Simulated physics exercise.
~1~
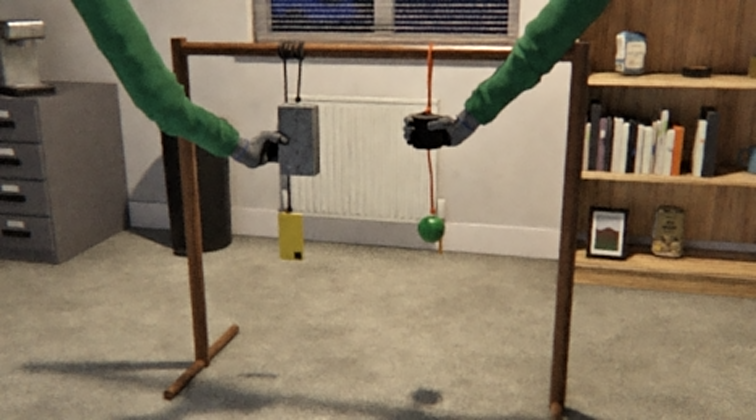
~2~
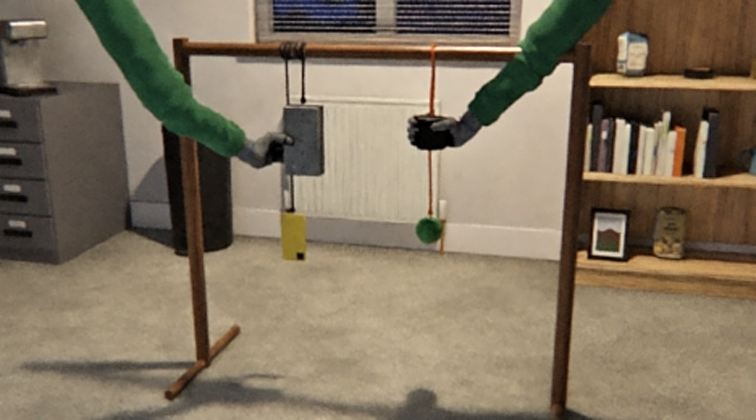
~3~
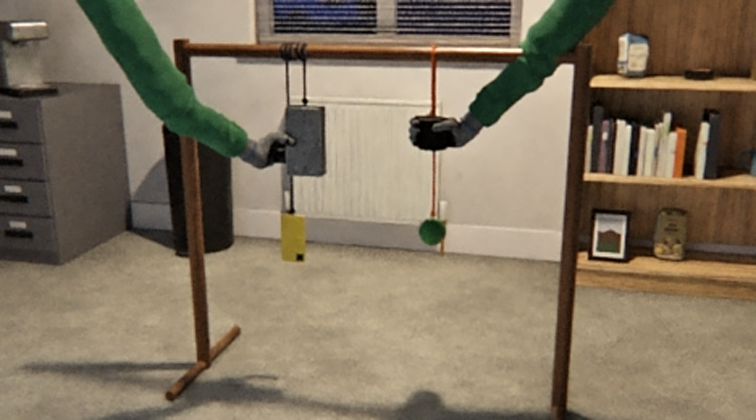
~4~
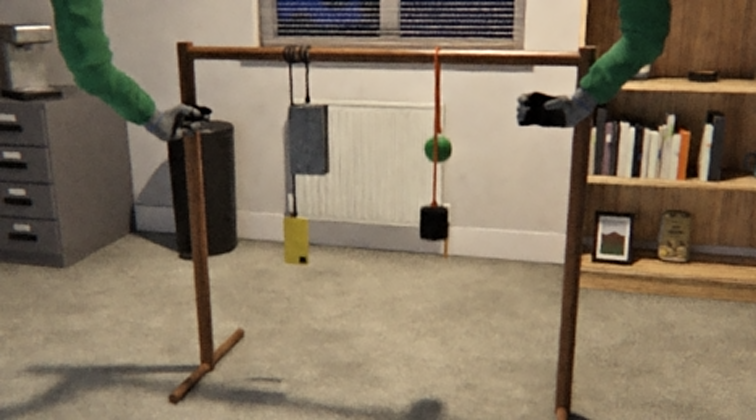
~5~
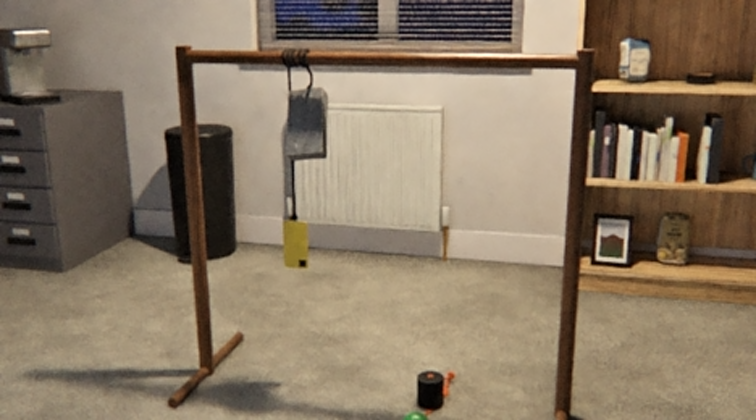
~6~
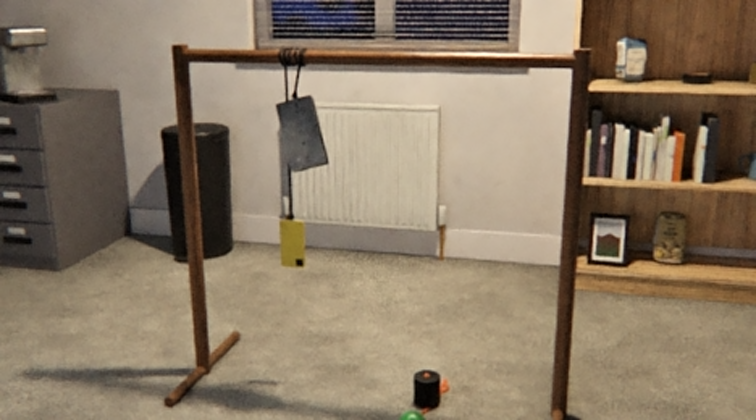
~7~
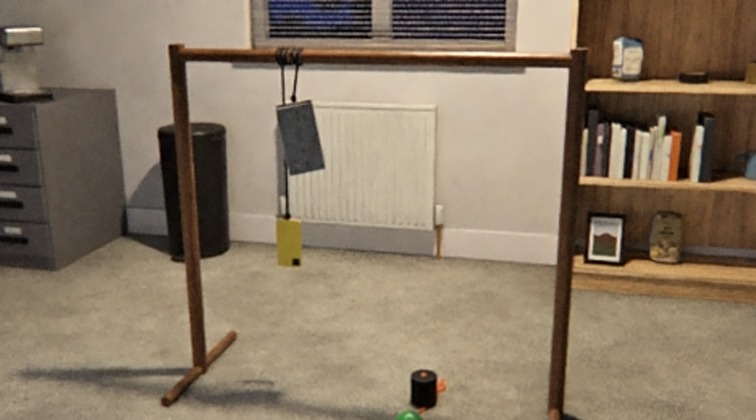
In a room with a radiator and bookshelves, two gloved hands hold a grey slab and a black cylinder corded over a wooden bar, then let go; the cylinder drops to the floor with its red cord and green ball, while the slab stays hanging, tilted, above a yellow block.
